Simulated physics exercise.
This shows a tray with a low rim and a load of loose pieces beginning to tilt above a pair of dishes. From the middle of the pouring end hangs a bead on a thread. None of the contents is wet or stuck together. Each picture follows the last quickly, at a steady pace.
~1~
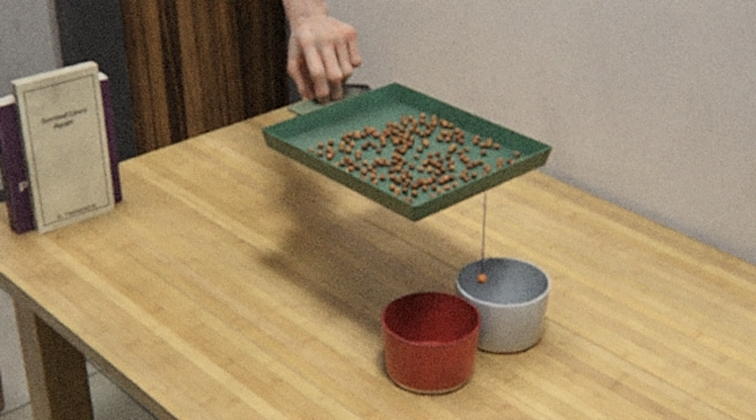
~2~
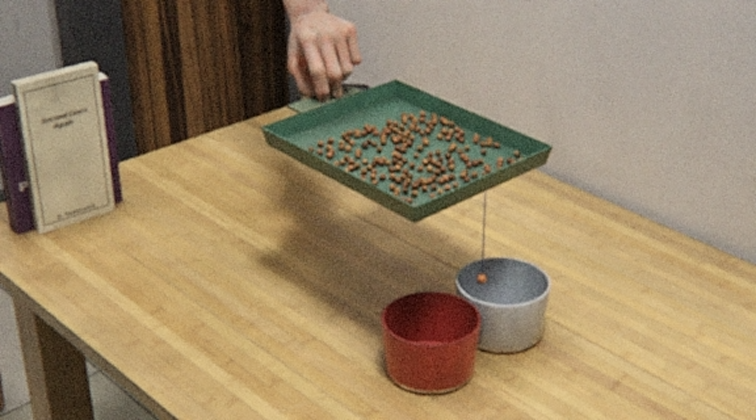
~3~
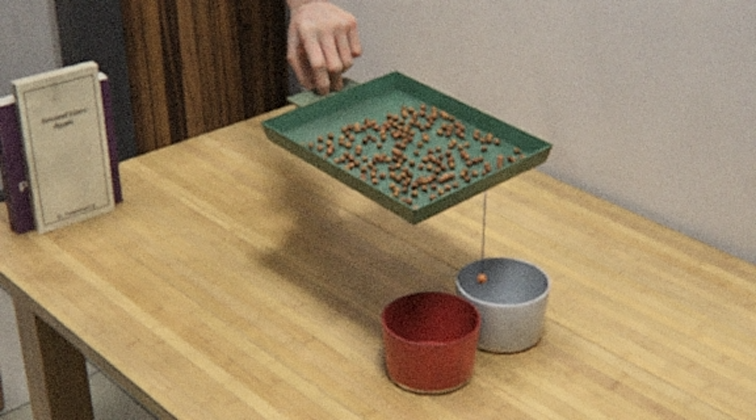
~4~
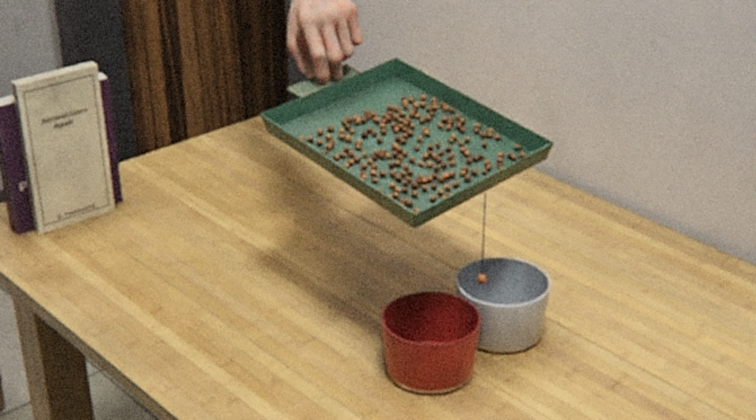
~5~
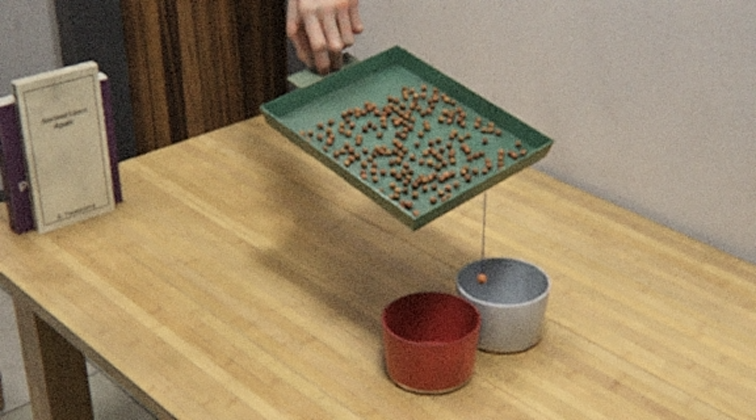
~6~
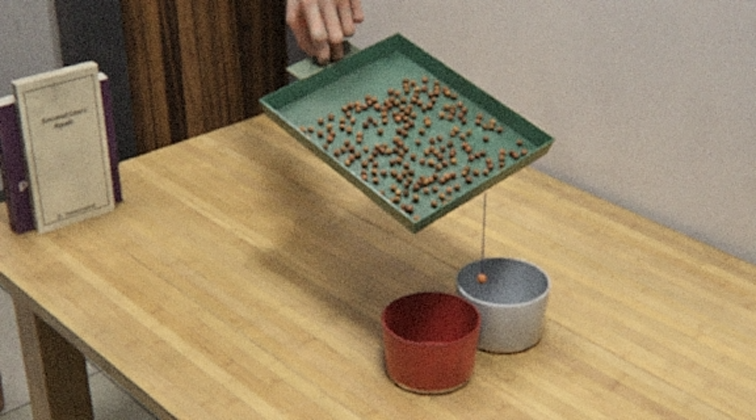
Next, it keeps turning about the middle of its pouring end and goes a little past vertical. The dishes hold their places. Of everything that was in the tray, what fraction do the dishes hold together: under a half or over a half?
Together they hold over a half.
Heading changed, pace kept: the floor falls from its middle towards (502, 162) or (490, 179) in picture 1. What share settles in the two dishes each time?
About 40 and 30 percent.
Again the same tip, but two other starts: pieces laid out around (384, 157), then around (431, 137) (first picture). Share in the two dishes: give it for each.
Estimates in order: 100 percent, 90 percent.
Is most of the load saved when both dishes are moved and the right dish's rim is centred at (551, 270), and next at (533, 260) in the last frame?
The dishes end up with the lesser share in the first try and the lesser share in the second.
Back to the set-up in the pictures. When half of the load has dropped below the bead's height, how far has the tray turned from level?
Close to 100 degrees, I reckon.
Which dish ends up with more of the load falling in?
That would be the leftward one.
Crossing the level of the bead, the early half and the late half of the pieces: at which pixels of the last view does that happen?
First near (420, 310), later near (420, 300).
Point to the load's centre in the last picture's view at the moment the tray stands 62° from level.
In the last view the centre sits at roughly (424, 209).
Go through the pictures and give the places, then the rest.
In the first picture, corners of the pouring end near (415, 203) and (546, 146), level; middle of the load near (416, 157), cereal balls; left dish near (465, 359); right dish near (537, 320); bead on its thread near (482, 279).
In the second picture, corners of the pouring end near (415, 204) and (546, 146), level; middle of the load near (416, 156).
In the third picture, corners of the pouring end near (415, 206) and (547, 144), tipped barely, lowest at the left corner; middle of the load near (416, 153).
In the fourth picture, corners of the pouring end near (415, 210) and (548, 142), tipped a little, lowest at the left corner; middle of the load near (417, 148).
In the fifth picture, corners of the pouring end near (415, 214) and (548, 140), tipped a little, lowest at the left corner; middle of the load near (417, 144).
In the sixth picture, corners of the pouring end near (415, 218) and (549, 138), tipped clearly, lowest at the left corner; middle of the load near (418, 142), near a quarter on the move; left dish near (465, 359); right dish near (537, 320).
Shortly afterwards, tray tipped steeply; all but a few on the tray; only a few in the left dish; only a few in the air.
Next, tray tipped past a quarter turn; near a quarter on the tray; near half in the left dish; only a few outside both; near a quarter in the air.
Some moments later, tray tipped past a quarter turn; all but a few in the left dish; only a few outside both.
In the end, tray tipped past a quarter turn; all but a few in the left dish; none at all in the right dish; only a few outside both.
